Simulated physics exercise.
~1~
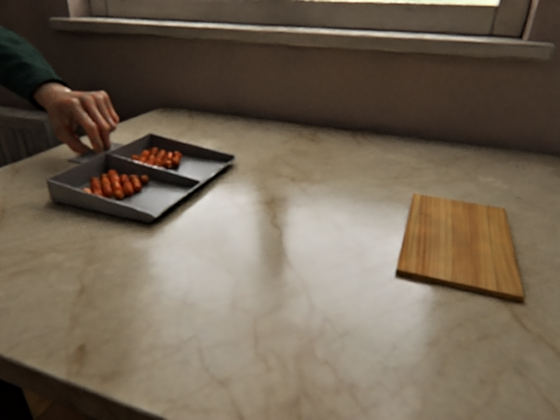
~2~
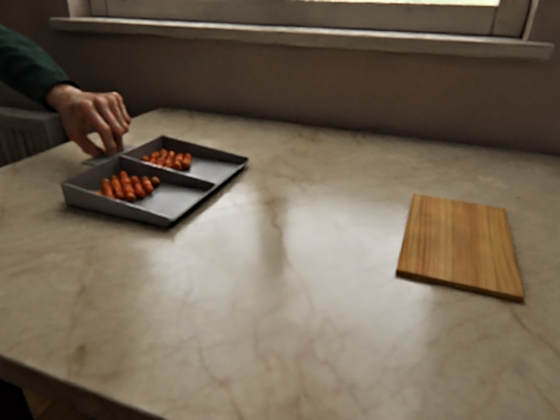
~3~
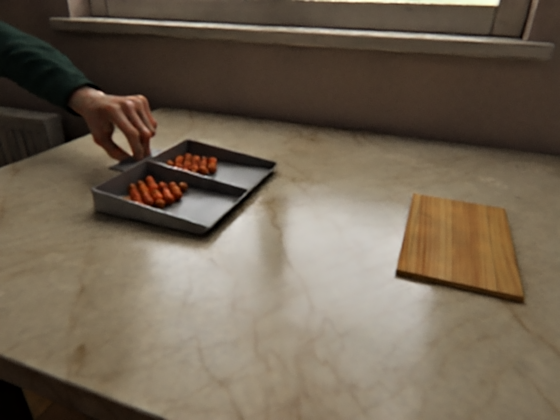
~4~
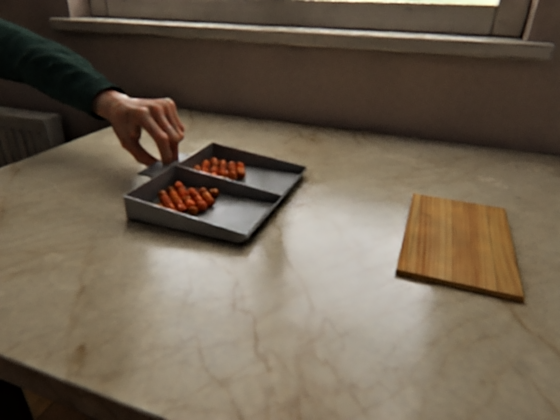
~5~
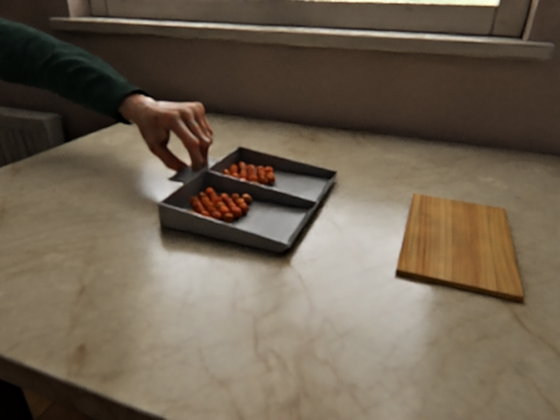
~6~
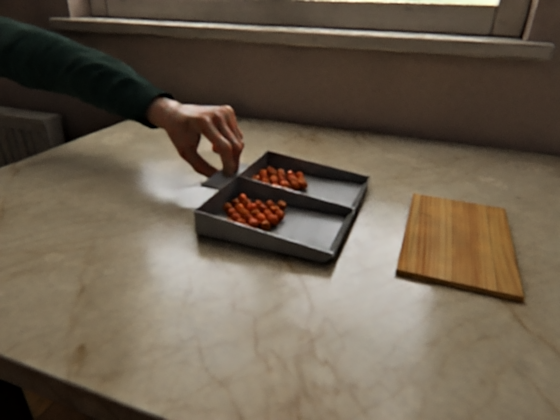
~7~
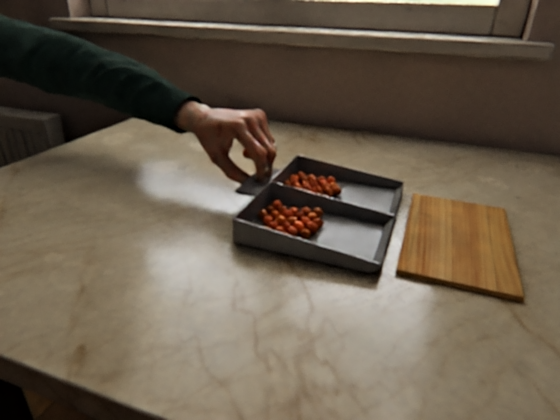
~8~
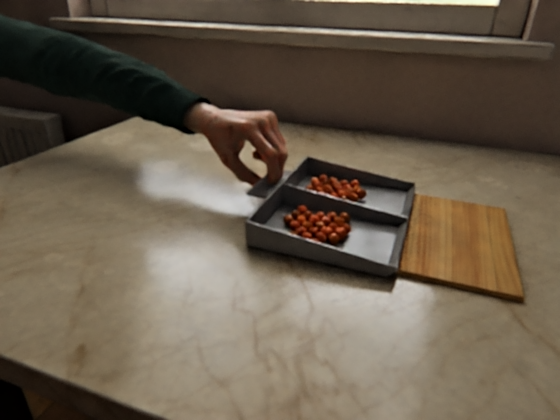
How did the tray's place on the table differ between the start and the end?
At the start the tray was on the left side of the table, well away from the wooden board. By the end it was farther right and slightly nearer the viewer, resting against the board's left edge.
